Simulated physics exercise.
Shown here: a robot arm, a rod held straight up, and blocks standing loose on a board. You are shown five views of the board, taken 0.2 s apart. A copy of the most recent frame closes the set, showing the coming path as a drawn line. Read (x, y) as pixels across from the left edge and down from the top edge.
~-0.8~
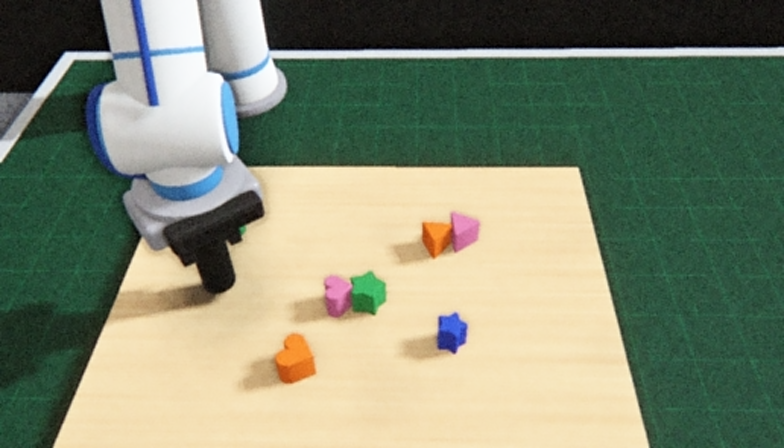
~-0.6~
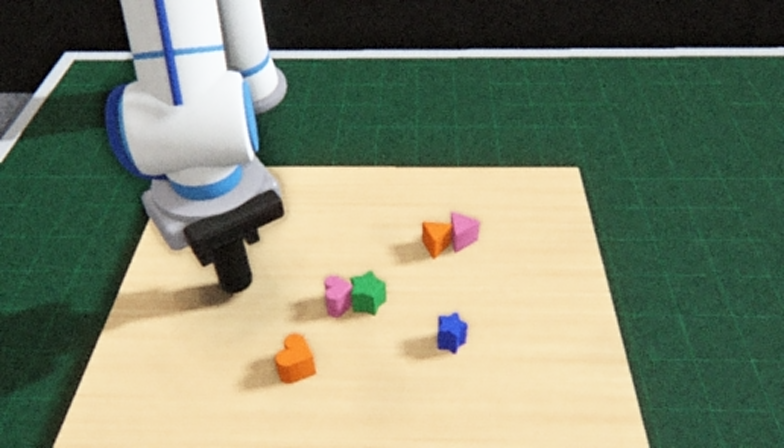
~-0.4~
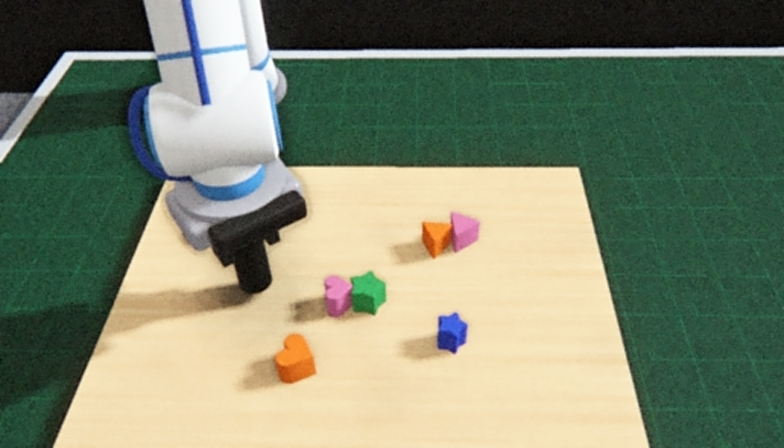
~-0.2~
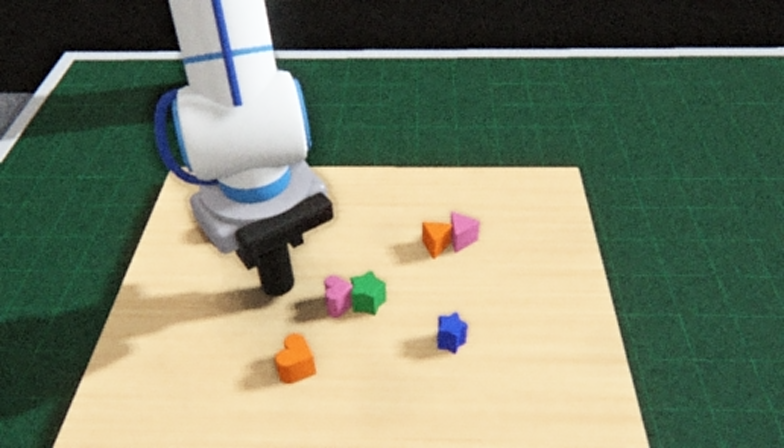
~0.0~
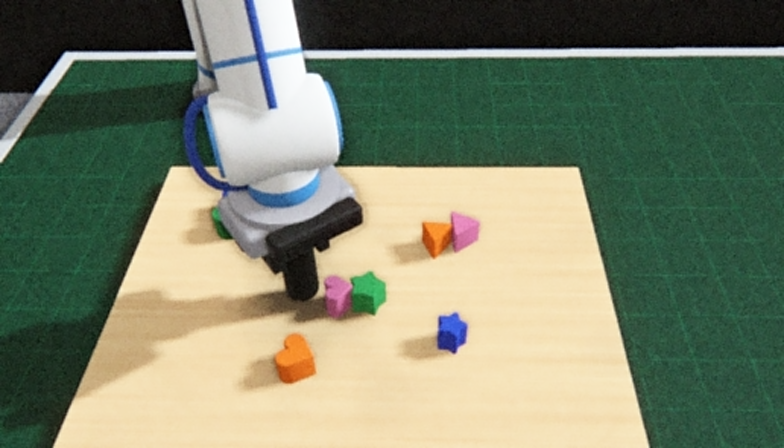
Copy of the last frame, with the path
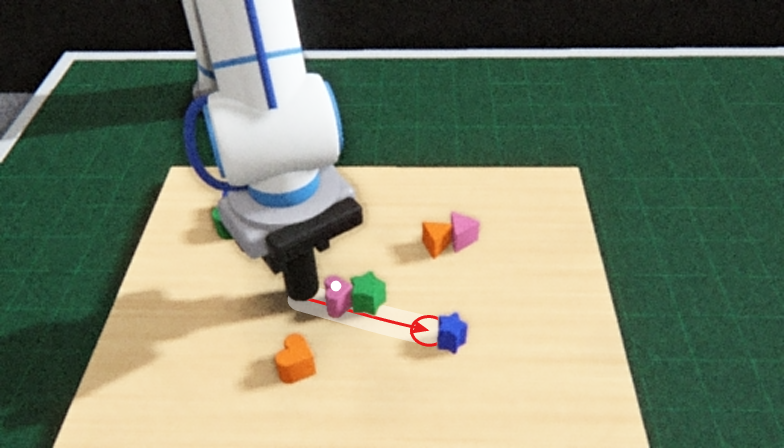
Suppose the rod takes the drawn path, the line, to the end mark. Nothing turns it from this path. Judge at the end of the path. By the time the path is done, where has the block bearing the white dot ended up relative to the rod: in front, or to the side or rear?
My answer is that the block bearing the white dot is still ahead.
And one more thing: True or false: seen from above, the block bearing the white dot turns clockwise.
The statement is correct.
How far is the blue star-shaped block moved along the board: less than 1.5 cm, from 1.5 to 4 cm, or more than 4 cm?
Once the path ends, it will sit 1.5 to 4 cm from where it is now.
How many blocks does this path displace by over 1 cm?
Three or more blocks move.
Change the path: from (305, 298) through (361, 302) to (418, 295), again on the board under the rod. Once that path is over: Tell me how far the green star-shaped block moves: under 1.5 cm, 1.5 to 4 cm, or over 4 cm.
Above 4 cm.
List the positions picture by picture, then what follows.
The first picture shows rod tip at (220, 283); block tops, orange heart block at (294, 350); pink heart block at (336, 286); green star-shaped block at (366, 283); blue star-shaped block at (452, 323).
The second picture shows rod at (237, 282); blocks unchanged.
The third picture shows rod at (256, 283); blocks unchanged.
The fourth picture shows rod at (278, 285); blocks unchanged.
The fifth picture shows rod at (303, 290); orange heart block at (294, 350); pink heart block at (336, 286); green star-shaped block at (366, 283); blue star-shaped block at (452, 323).
Path on the board, from (305, 298) directly to (429, 331); the dot is on the pink heart block.
What follows on the original path. One third of the way, rod at (344, 301); pink heart block at (369, 298), turned 25° clockwise; green star-shaped block at (394, 287), turned 25° anticlockwise.
Two thirds of the way, rod at (386, 312); pink heart block at (412, 310), turned 30° clockwise; green star-shaped block at (417, 286), turned 70° anticlockwise.
At the end, rod at (429, 322); orange heart block in place; pink heart block at (457, 321), turned 30° clockwise; green star-shaped block at (433, 286), turned 145° anticlockwise; blue star-shaped block at (483, 330), turned 25° clockwise.
